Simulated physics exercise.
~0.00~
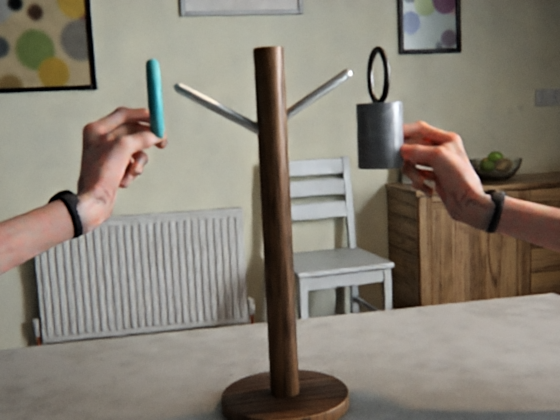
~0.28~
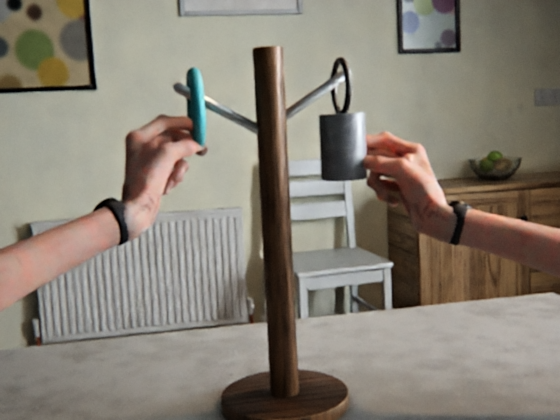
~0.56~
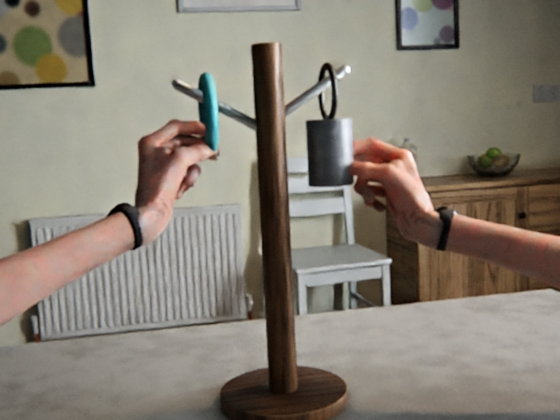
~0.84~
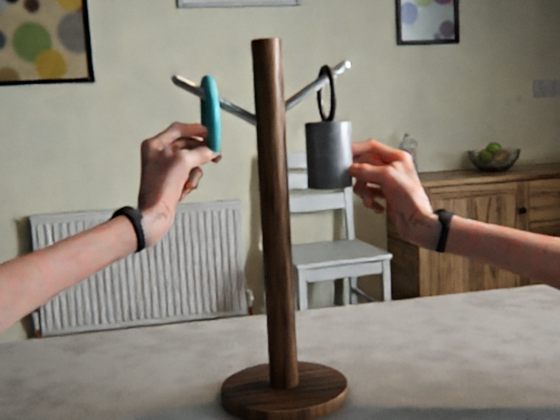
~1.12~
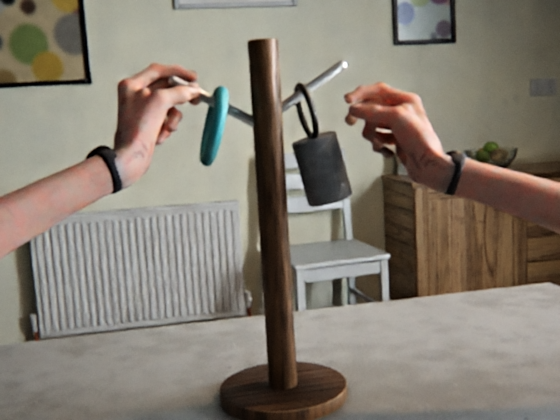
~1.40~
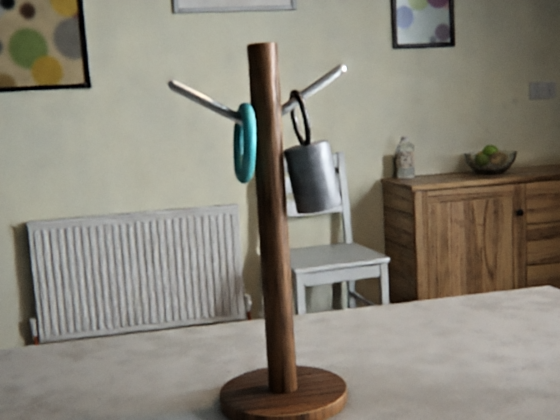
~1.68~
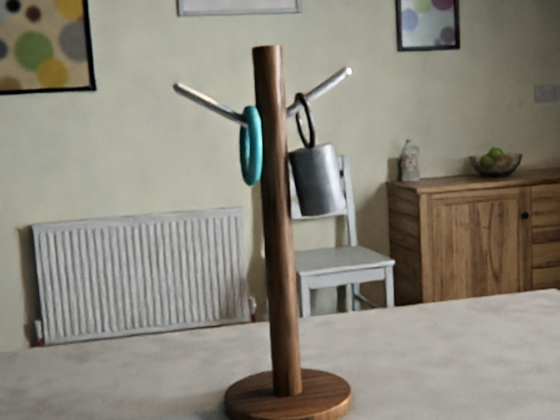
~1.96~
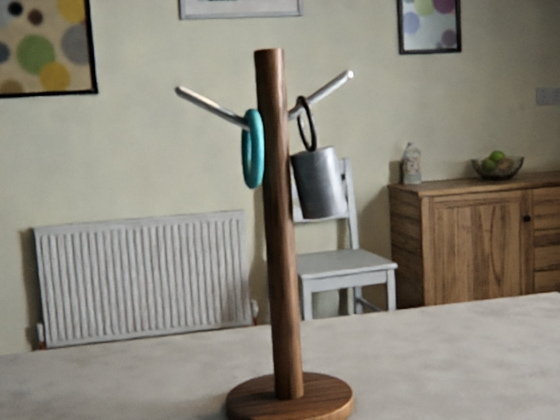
In a dining room, two hands hooking a turquoise ring and a grey cup-like lantern onto a peg stand, leaving both hanging.
